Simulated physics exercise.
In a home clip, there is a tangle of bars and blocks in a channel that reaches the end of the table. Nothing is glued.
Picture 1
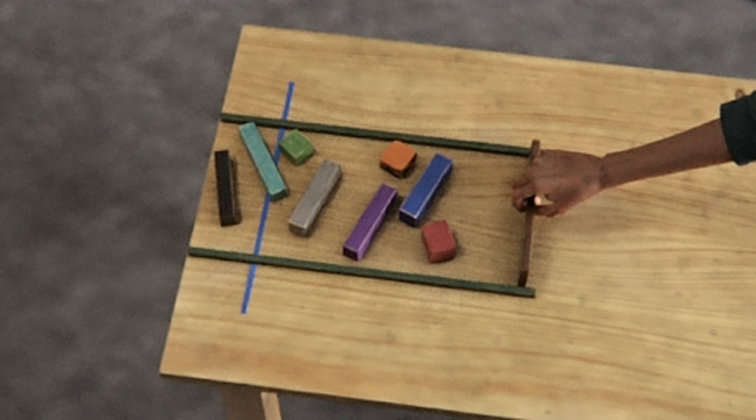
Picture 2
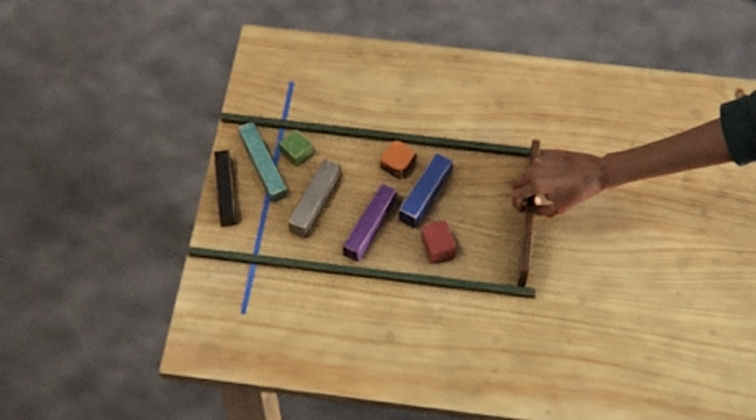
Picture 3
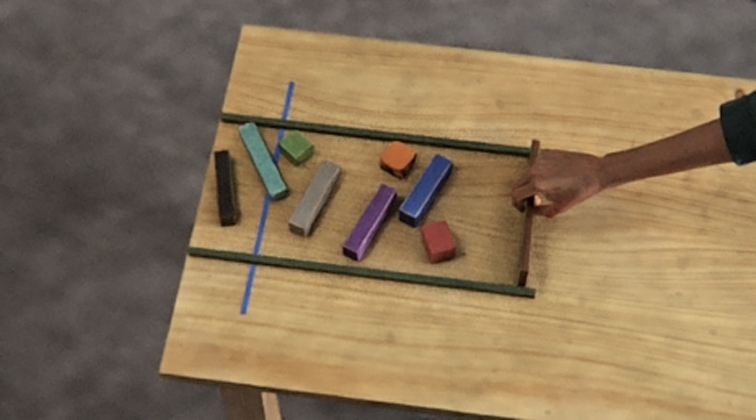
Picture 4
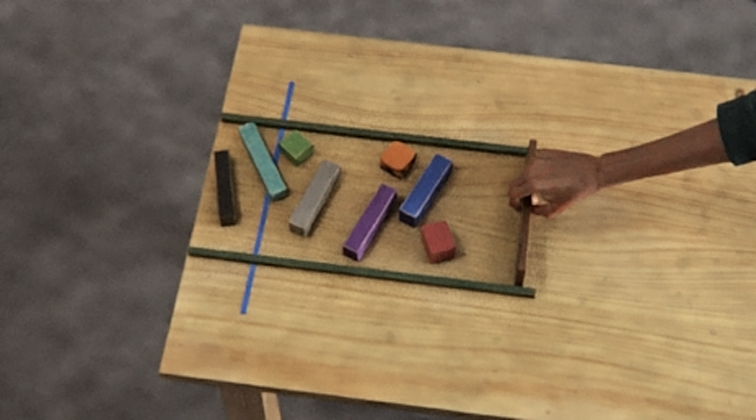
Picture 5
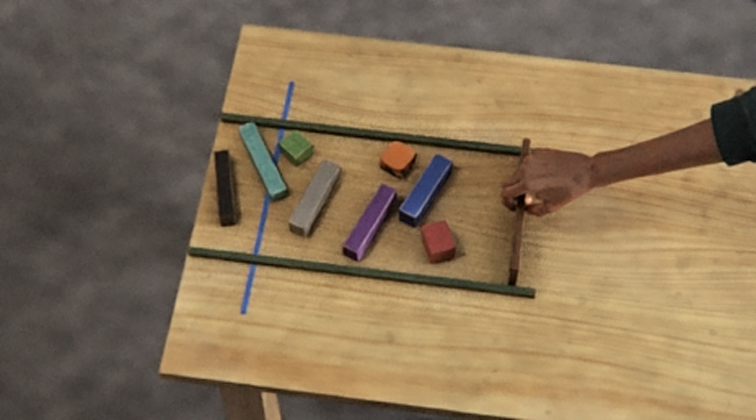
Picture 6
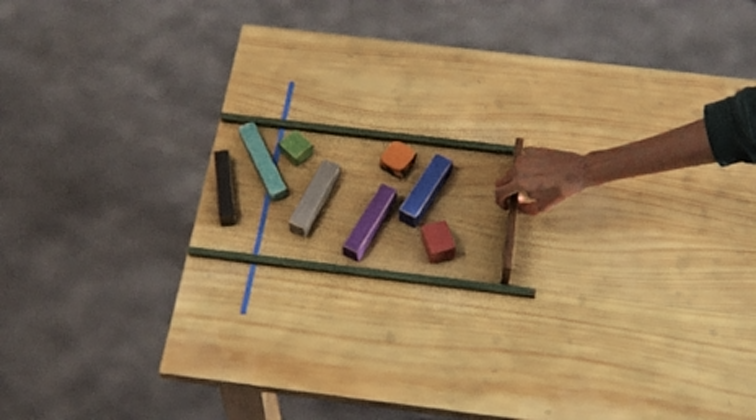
A hand slides a brown board slightly left while the bars and blocks stay still.
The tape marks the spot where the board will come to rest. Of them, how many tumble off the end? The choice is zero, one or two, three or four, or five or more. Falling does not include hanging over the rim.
Turns out one or two get pushed past the edge and drop.
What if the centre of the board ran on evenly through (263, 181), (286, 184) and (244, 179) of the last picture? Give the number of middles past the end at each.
First 3, then 2, then 4.
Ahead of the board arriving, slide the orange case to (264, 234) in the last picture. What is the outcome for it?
It remains in place.
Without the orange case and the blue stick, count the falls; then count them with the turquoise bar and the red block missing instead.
Going first to second: 1 and 0.
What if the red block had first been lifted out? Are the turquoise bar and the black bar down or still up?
The turquoise bar is gone, the black bar is gone.
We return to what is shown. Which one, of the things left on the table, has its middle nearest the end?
The green block is the one.
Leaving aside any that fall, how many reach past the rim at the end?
I get 1.
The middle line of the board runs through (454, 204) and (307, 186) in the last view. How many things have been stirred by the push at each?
At the first spot 1, then 8.
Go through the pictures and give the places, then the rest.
The first frame shows black bar (225, 188); turquoise bar (262, 161); green block (296, 148); board (529, 212); tape (269, 191).
The second frame shows turquoise bar (262, 161); board (529, 212).
The third frame shows green block (296, 148); orange case (398, 160).
The fourth frame shows black bar (225, 188); purple stick (370, 222).
The fifth frame shows turquoise bar (262, 161); grey bar (315, 198).
The sixth frame shows black bar (225, 188); turquoise bar (262, 161); green block (296, 148); board (512, 211); tape (269, 191).
Soon after, none off yet; black bar at rest near (225, 188); turquoise bar at rest near (262, 161); green block at rest near (296, 148).
At rest, the number that fall off is one or two; fallen, turquoise bar and black bar.
